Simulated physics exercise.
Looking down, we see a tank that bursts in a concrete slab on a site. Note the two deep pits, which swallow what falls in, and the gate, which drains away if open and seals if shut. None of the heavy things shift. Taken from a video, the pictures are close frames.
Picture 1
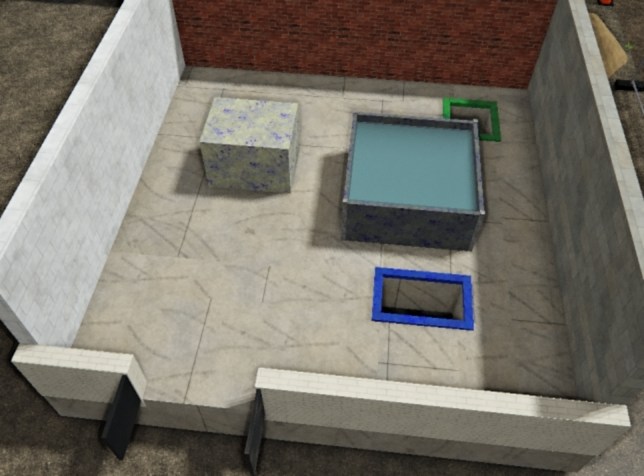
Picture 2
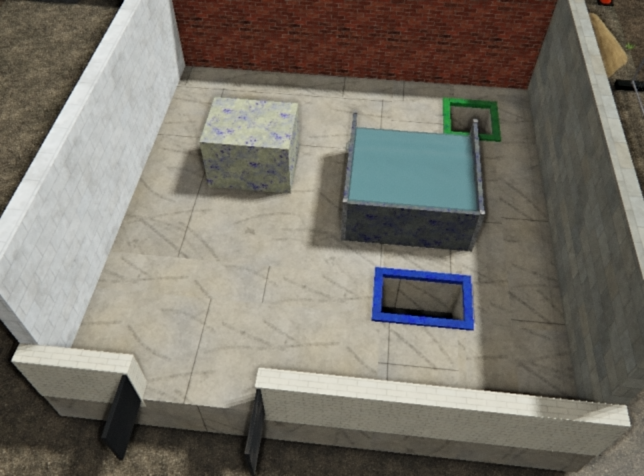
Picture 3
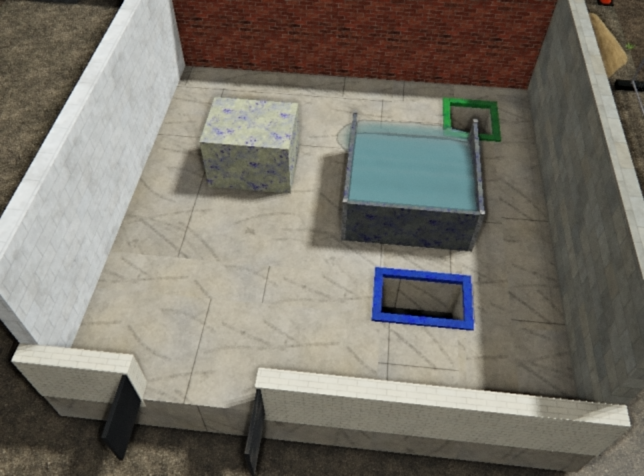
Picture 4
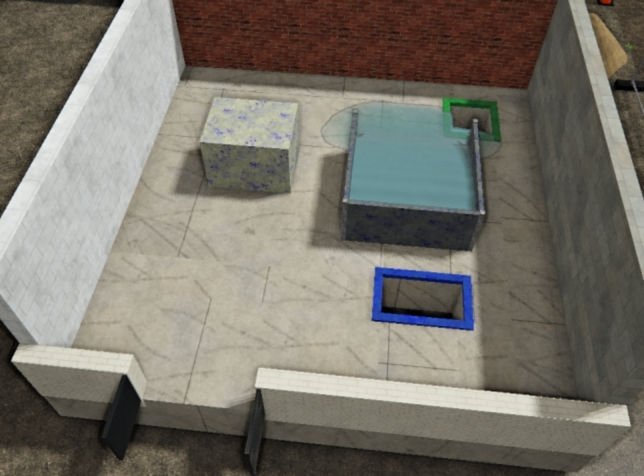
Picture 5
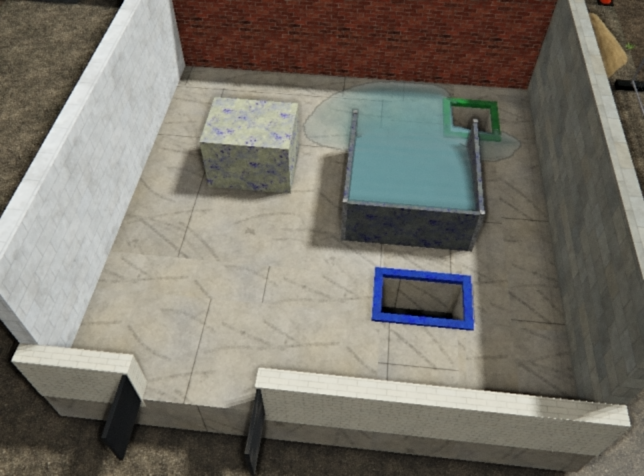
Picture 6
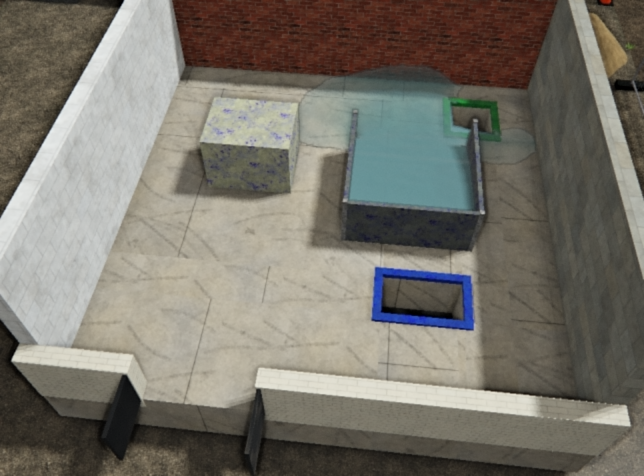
We see a full water tank standing in a walled concrete slab with a block and two framed pits; its far side opens, and water pours out, spreading across the floor toward the brick wall and around the green-framed pit.
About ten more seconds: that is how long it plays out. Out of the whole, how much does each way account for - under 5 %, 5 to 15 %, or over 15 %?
By the end, the gate accounts for 5 to 15 %; the blue pit accounts for under 5 %; the green pit accounts for over 15 %.
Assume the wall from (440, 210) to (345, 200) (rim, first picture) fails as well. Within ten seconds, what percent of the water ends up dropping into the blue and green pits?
Blue: 40 percent; green: 0 percent.
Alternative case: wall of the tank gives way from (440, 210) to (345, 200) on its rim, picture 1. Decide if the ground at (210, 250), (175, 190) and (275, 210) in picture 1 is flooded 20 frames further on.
Unsoaked, then unsoaked, then unsoaked.
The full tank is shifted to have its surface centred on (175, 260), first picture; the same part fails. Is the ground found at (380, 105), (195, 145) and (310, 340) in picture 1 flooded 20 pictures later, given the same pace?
Well, first one got wet, second one got wet, third one stays dry.
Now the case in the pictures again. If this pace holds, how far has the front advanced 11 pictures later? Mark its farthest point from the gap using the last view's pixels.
Around (185, 67).
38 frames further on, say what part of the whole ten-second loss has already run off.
My reading is near 75 per cent.
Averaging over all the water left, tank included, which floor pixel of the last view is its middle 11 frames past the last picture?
I'd put my finger on (384, 126).
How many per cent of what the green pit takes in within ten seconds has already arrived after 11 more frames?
Roughly 55 %.
A moment on, water covers 20 % of the floor; the gate 0 %, the blue pit 0 %, the green pit 7 %.
Next, water covers 30 % of the floor; the gate 0 %, the blue pit 0 %, the green pit 11 %.
Then, water covers 50 % of the floor; the gate 0 %, the blue pit 0 %, the green pit 17 %.
Later, water covers 80 % of the floor; the gate 1 %, the blue pit 0 %, the green pit 21 %.
In the end, water covers 95 % of the floor; the gate 7 %, the blue pit 0 %, the green pit 21 %.
